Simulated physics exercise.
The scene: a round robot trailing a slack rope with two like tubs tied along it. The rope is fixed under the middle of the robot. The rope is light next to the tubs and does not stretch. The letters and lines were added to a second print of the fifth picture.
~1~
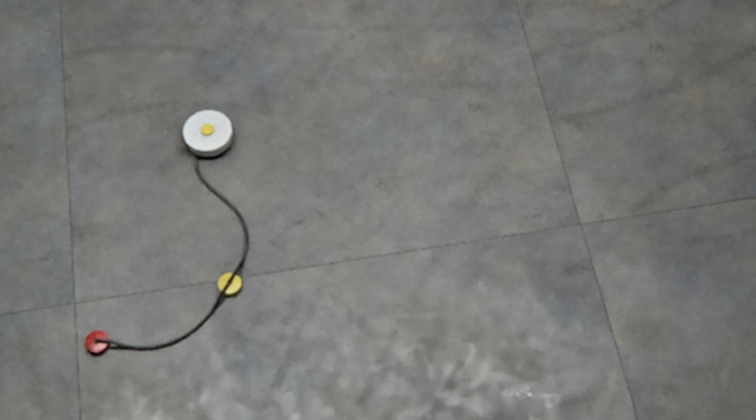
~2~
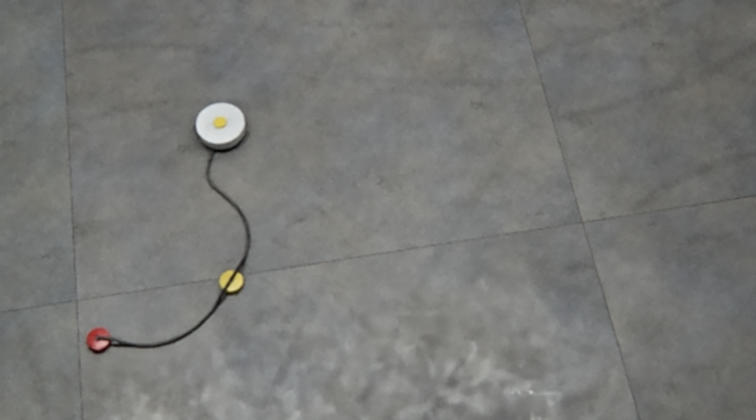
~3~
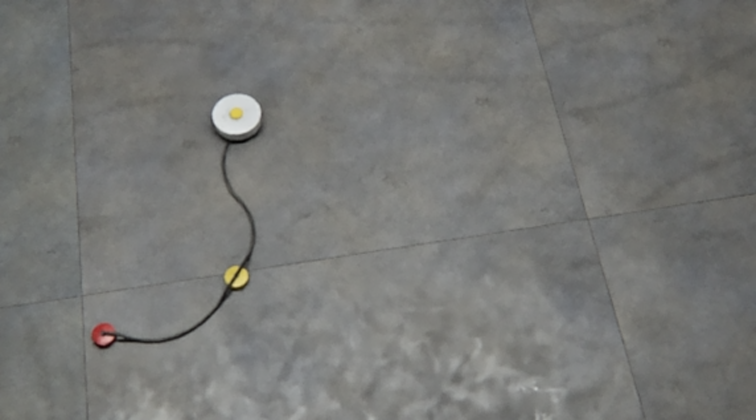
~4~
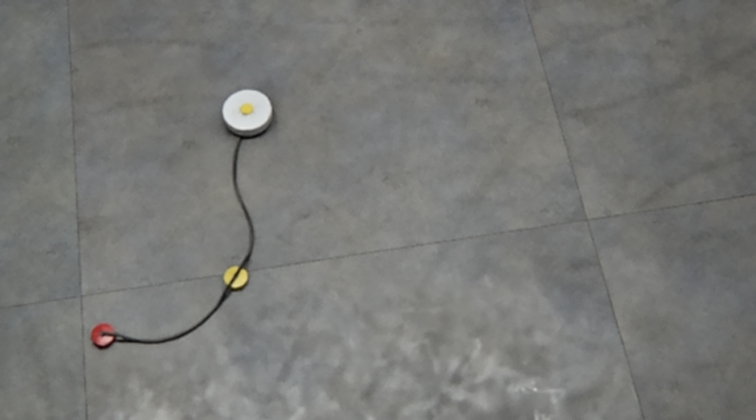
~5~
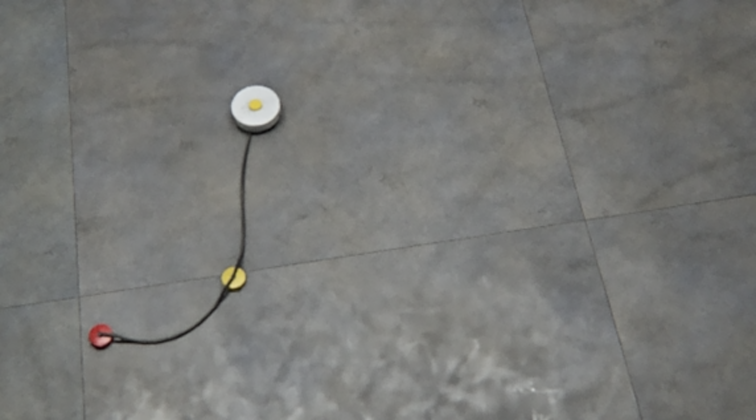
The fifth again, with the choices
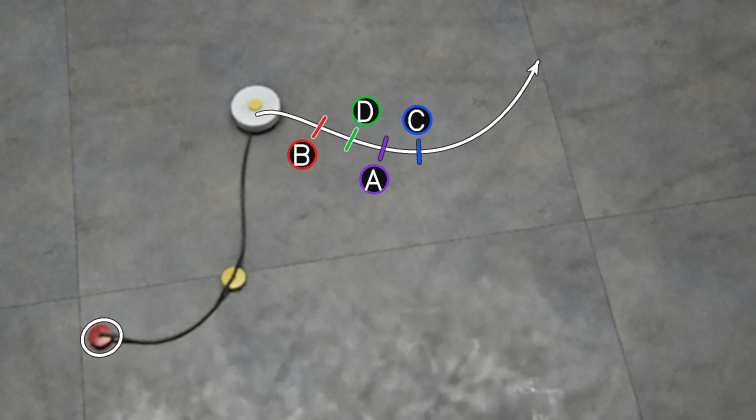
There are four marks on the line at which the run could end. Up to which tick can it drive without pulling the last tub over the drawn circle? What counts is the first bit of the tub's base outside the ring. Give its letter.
A.
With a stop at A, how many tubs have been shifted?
By then, one.
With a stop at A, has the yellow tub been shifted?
Yes.
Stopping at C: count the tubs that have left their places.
Two.
On the marked copy, A at (383, 148); B at (319, 127); C at (419, 152); D at (351, 140); the ring at (102, 337); the route from (257, 114) via (421, 152) to (538, 61).
Following A. Soon after the start, robot (301, 115); red tub (101, 336); yellow tub (234, 275).
Later, robot (344, 132); red tub (101, 336); yellow tub (234, 275).
In the end, robot (383, 144); red tub (101, 336); yellow tub (241, 267); the ringed tub at the far end is still in its ring.
As for the rest, B is safe but short; C drags the last tub to (120, 326); D is safe but short.
